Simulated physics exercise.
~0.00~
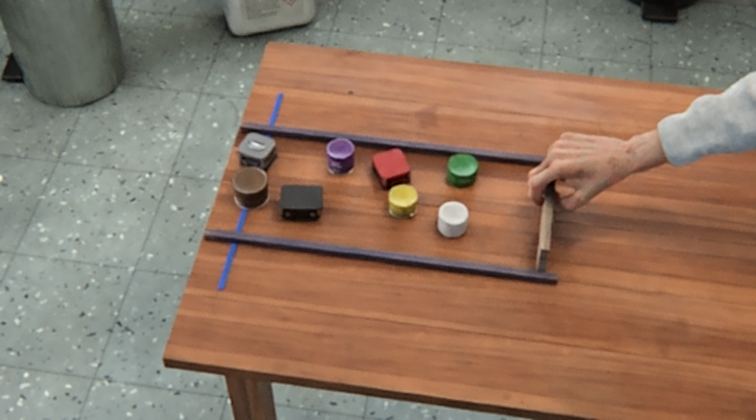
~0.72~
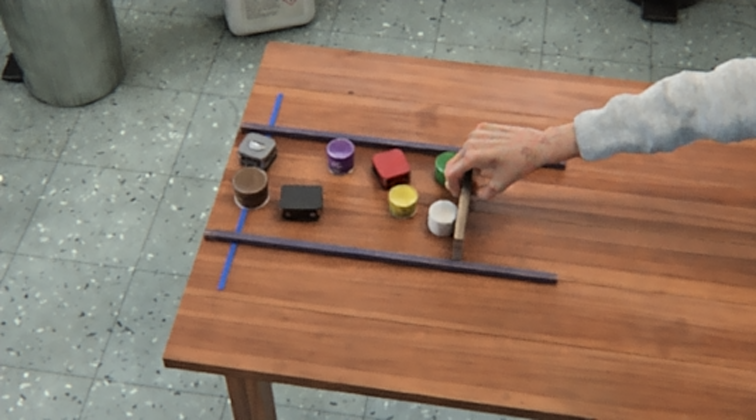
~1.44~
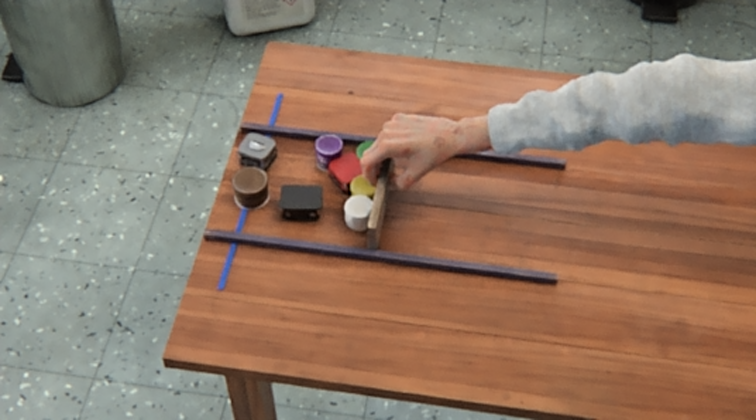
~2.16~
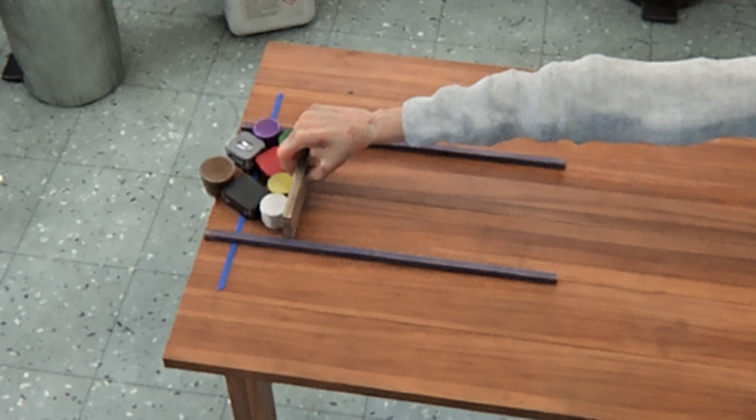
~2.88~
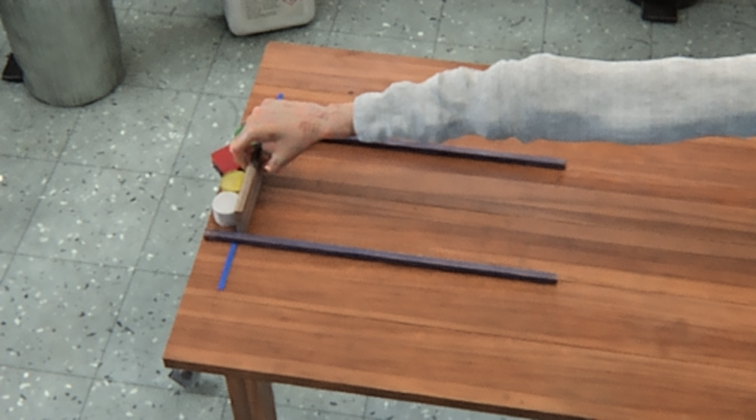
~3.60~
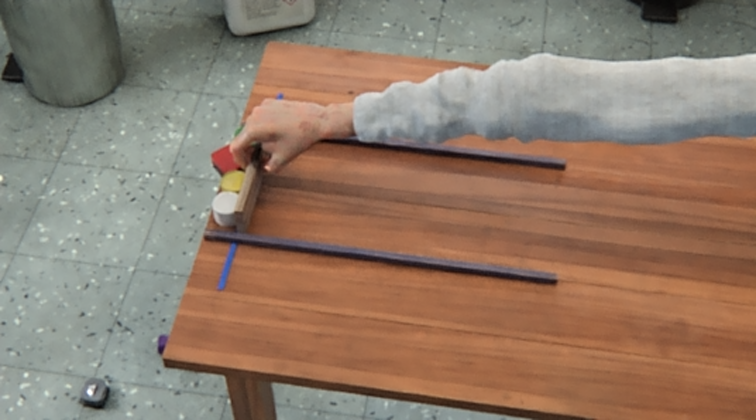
In this clip, a hand slides an upright board leftward between two dark rails on a wooden table, gathering small tins, tubs and cases and pushing them toward the edge. Several drop off, while red, yellow and white items remain by the board as it stops at the blue tape.
